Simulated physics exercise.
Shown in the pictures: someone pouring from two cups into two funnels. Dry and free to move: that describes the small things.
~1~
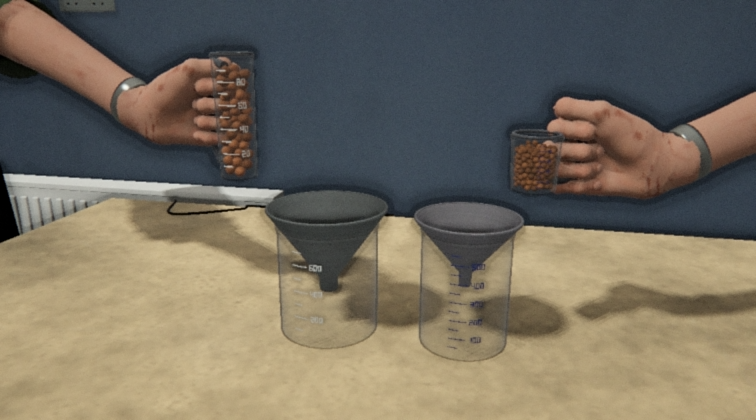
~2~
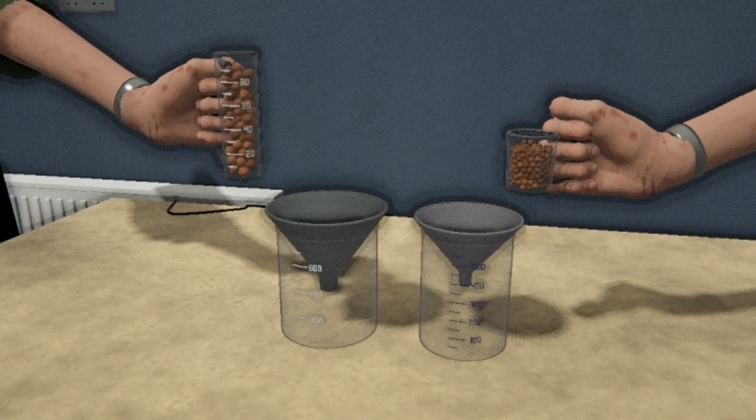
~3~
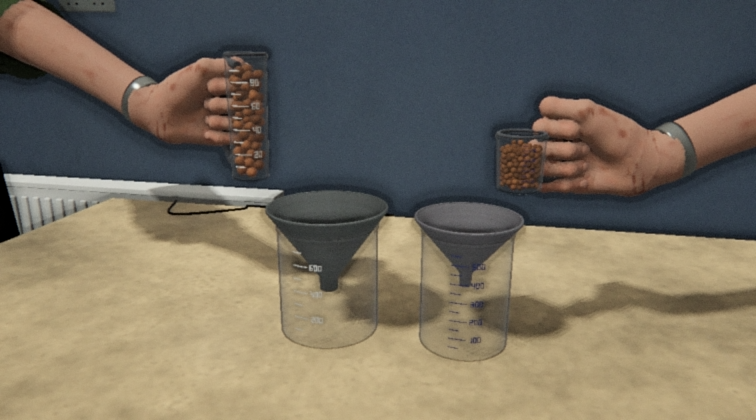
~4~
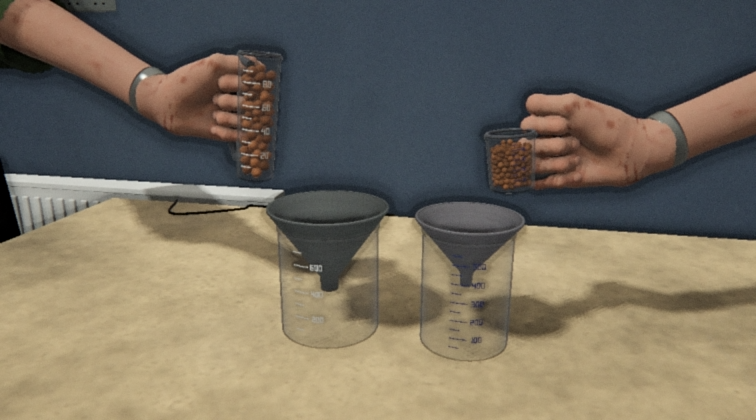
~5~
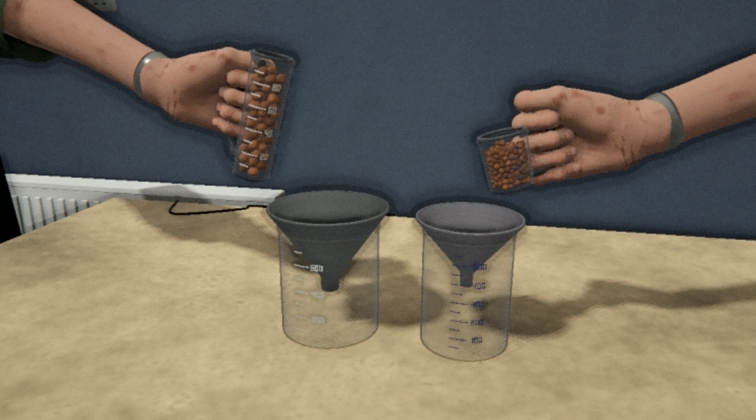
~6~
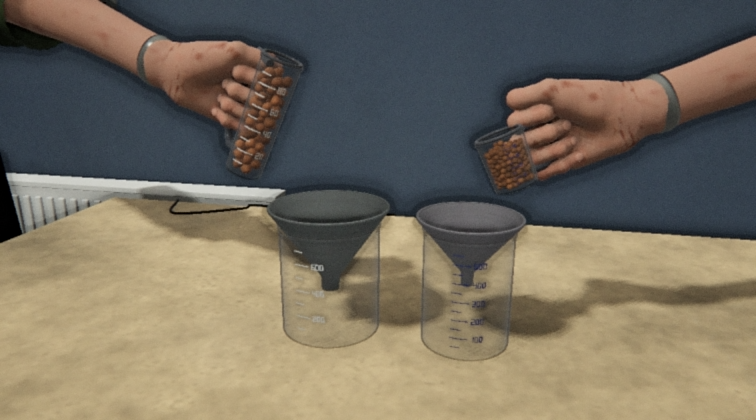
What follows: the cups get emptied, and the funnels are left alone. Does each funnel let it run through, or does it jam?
As I see it, left funnel: Plugs up; right funnel: Plugs up.
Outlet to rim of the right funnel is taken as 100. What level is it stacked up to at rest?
It reaches about 75 percent of the way up.
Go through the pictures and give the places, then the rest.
The first picture shows left funnel near (327, 215), outlet at (329, 289), under two pieces wide; left cup near (236, 117), holding hazelnuts; right funnel near (468, 227), outlet at (465, 285), under two pieces wide; right cup near (535, 162), holding cereal balls.
The second picture shows left cup near (239, 117), upright; right cup near (530, 162), upright.
The third picture shows left cup near (248, 117), upright; right cup near (521, 161), upright.
The fourth picture shows left cup near (257, 117), tipped 6°; right cup near (511, 161), tipped 6°.
The fifth picture shows left cup near (262, 117), tipped 14°; right cup near (507, 161), tipped 14°.
The sixth picture shows left funnel near (329, 215), outlet at (331, 288); left cup near (262, 117), tipped 23°; right funnel near (470, 226), outlet at (467, 285); right cup near (508, 160), tipped 23°.
Then, 0.28 s on from there, left, the whole lot still in the cup; right, the whole lot still in the cup.
Then, 0.63 s on from there, left, the whole lot still in the cup; right, all but a few still in the cup, only a few in or over the funnel.
Then, 1.00 s on from there, left, all but a few still in the cup, only a few in or over the funnel; right, near two thirds still in the cup, near a quarter in or over the funnel, only a few down in the jar.
In the end, left, all but a few stuck in the funnel, only a few down in the jar; right, all but a few stuck in the funnel, only a few down in the jar.
